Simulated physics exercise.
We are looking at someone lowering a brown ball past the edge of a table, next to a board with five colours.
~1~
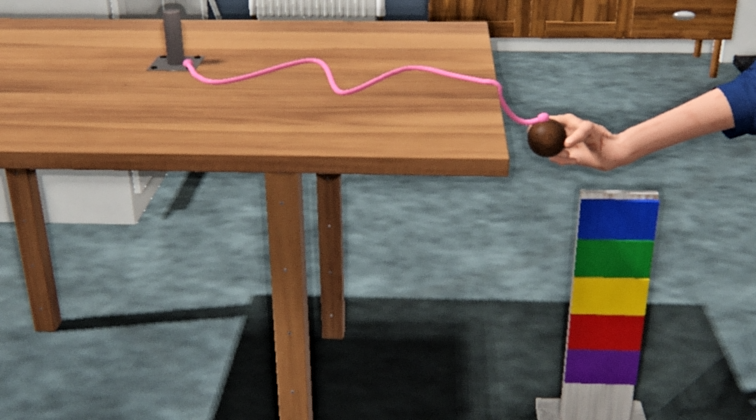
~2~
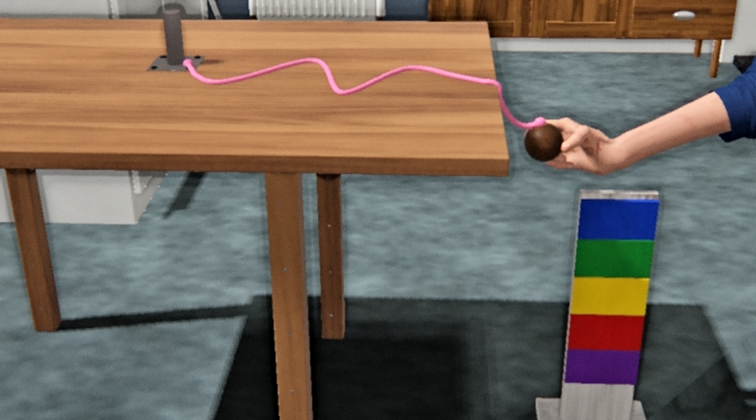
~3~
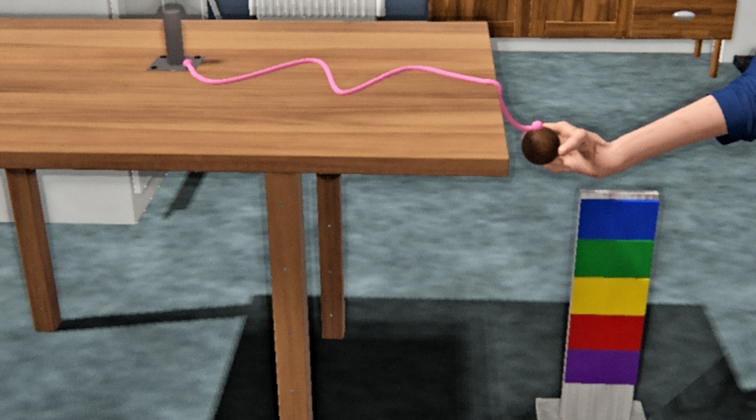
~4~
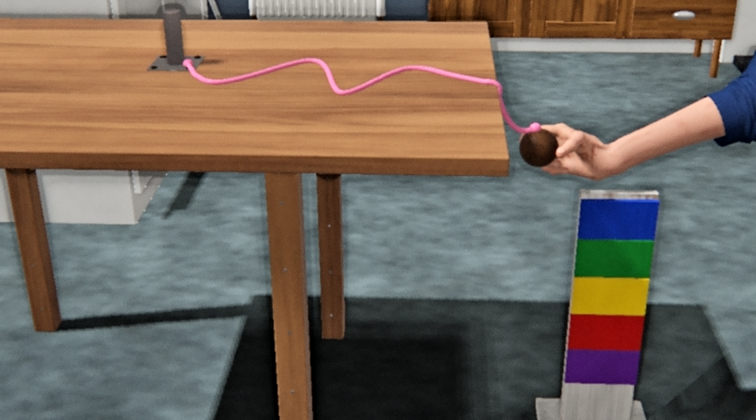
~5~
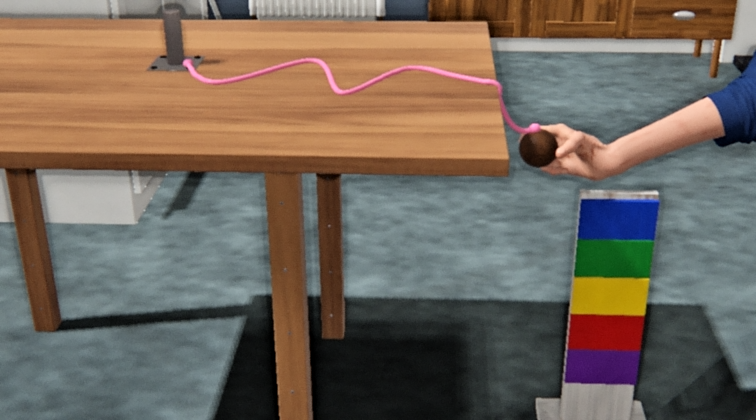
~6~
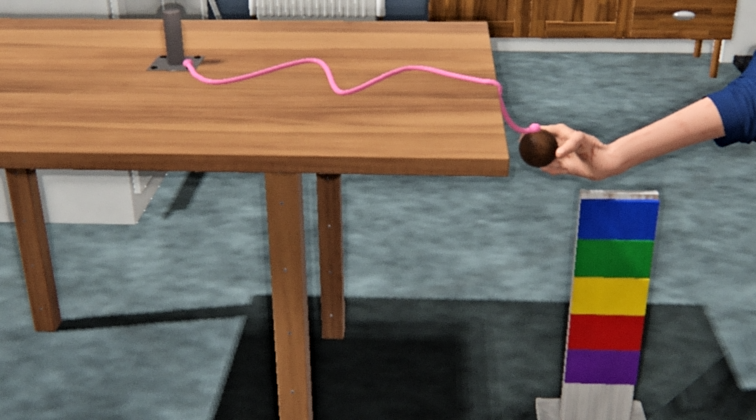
The video shows a hand holding a brown ball attached to a pink cord that lies across a wooden table, beside a colour-banded upright board. The hand lowers the ball slightly leftward, then stays nearly still.
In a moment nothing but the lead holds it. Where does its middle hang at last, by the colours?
Its centre hangs level with the red band.
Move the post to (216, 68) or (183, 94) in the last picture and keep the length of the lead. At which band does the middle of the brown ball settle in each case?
It would be purple; purple.
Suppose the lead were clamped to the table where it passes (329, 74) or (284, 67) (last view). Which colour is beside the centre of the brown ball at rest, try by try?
Try by try: Green; yellow.
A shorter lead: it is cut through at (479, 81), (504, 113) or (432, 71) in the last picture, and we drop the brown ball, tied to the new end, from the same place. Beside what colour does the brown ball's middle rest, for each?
Try by try: Green; yellow; blue.
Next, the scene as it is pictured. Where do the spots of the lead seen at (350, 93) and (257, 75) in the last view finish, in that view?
About (490, 78), and the other about (303, 70).
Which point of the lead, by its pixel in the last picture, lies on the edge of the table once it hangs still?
At (355, 91), roughly.
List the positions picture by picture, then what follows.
Brown ball (547, 138); blue (618, 221); green (614, 260); yellow (610, 297); red (606, 334); purple (602, 368), in the first picture.
Brown ball (544, 142); lead through (200, 78) (283, 67) (331, 78) (380, 79) (460, 77), in the second picture.
Brown ball (541, 146), in the third picture.
Brown ball (539, 148); lead through (200, 78) (283, 67) (331, 78) (380, 79) (460, 77), in the fourth picture.
Brown ball (539, 148), in the fifth picture.
Brown ball (539, 148); lead through (200, 78) (283, 67) (331, 78) (380, 79) (460, 77), in the sixth picture.
Soon after, ball near (503, 313); level with red.
After that, ball near (475, 317); level with red.
In the end, ball near (484, 322); level with red. Its middle rests at the red band.
